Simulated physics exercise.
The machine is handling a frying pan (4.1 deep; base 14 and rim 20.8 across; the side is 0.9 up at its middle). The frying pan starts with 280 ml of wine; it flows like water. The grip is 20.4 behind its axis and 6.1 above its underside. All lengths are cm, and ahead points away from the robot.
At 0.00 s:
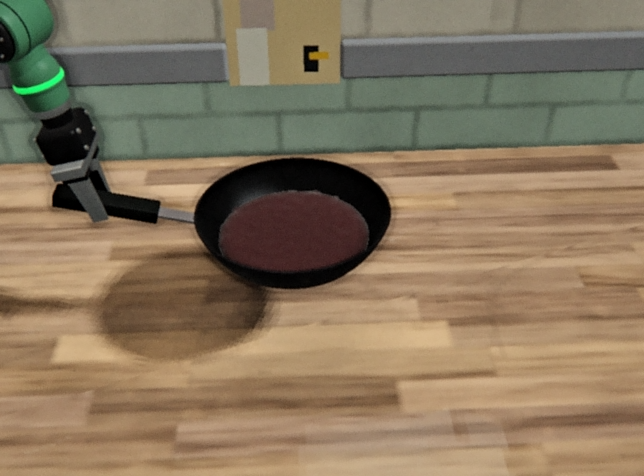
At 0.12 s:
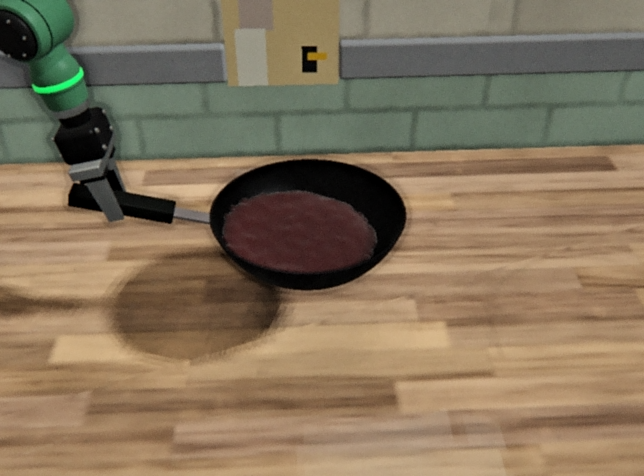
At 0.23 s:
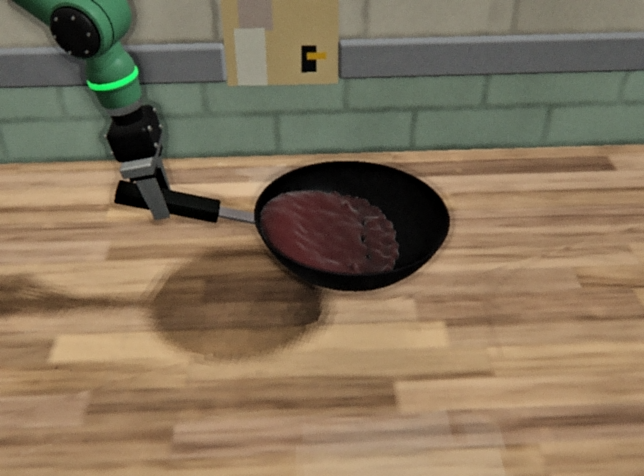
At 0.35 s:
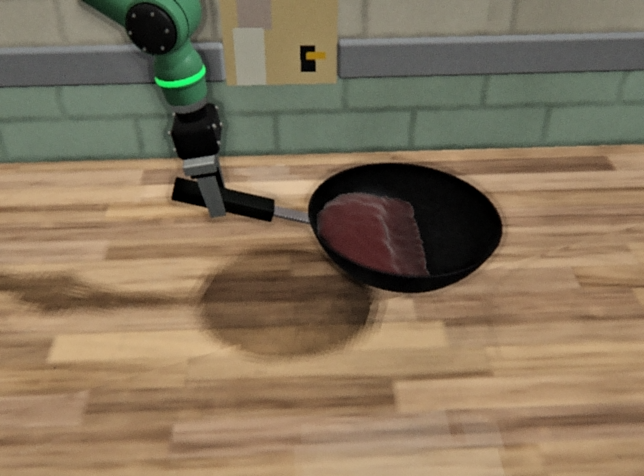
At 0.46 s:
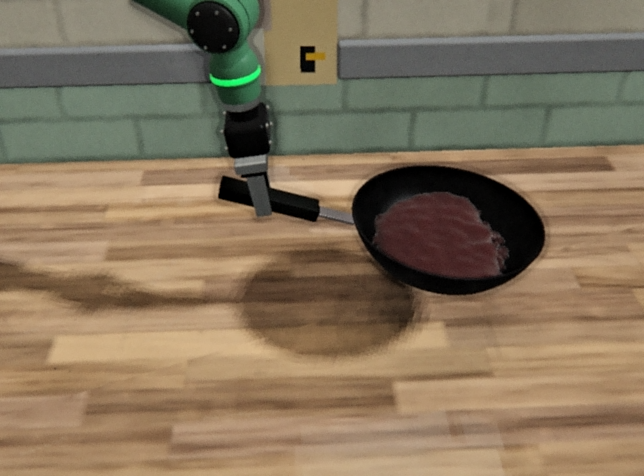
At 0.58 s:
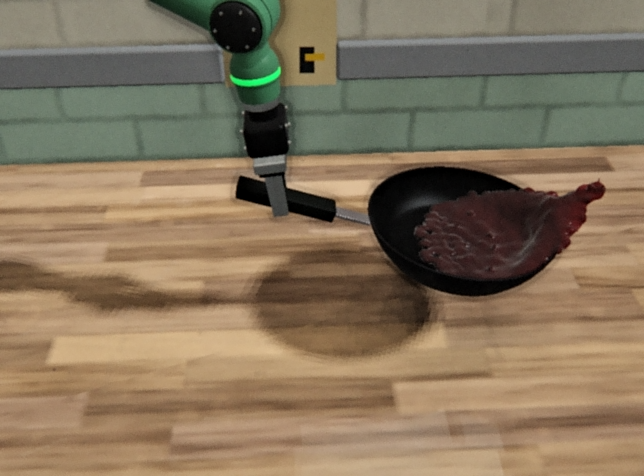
A robot arm moves a frying pan right, and dark red liquid sloshes over its rim.
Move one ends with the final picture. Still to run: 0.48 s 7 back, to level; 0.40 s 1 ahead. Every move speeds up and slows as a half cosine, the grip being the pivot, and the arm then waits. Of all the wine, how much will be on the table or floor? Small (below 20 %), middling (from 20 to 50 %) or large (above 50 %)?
Answer: Middling; from 20 to 50 % of the wine finishes on the table or floor.
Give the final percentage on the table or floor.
Some 35 per cent.
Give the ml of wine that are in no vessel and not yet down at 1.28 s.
About 0 ml.
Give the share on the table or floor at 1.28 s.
Near 35 %.
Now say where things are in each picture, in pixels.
Frying pan middle at (294, 226), level; upper third of the wine around (291, 232), from x 220 to 370, top at y 190; 275 ml in the frying pan, in the first picture.
Frying pan middle at (308, 227), level; upper third of the wine around (265, 232), from x 225 to 375, top at y 190, in the second picture.
Frying pan middle at (351, 229), tilted 2° forward; upper third of the wine around (286, 224), from x 260 to 395, top at y 190, in the third picture.
Frying pan middle at (402, 231), tilted 3° forward; upper third of the wine around (349, 226), from x 320 to 425, top at y 195, in the fourth picture.
Frying pan middle at (444, 233), tilted 5° forward; upper third of the wine around (427, 237), from x 375 to 505, top at y 190, in the fifth picture.
Frying pan middle at (459, 234), tilted 5° forward; upper third of the wine around (548, 212), from x 415 to 605, top at y 180; 250 ml in the frying pan, 25 ml in the air or running down outside, in the sixth picture.
By 0.93 s, level, liquid up to 18 above the table; 175 ml in the frying pan, 100 ml on the table or floor.
By 1.28 s, level, liquid up to 17 above the table; 175 ml in the frying pan, 100 ml on the table or floor.
By 1.66 s, level, liquid up to 15 above the table; 175 ml in the frying pan, 100 ml on the table or floor.
By 2.46 s, level, liquid up to 14 above the table; 175 ml in the frying pan, 100 ml on the table or floor.
Final state, 175 ml in the frying pan, 100 ml on the table or floor. That is 37 % on the table or floor.
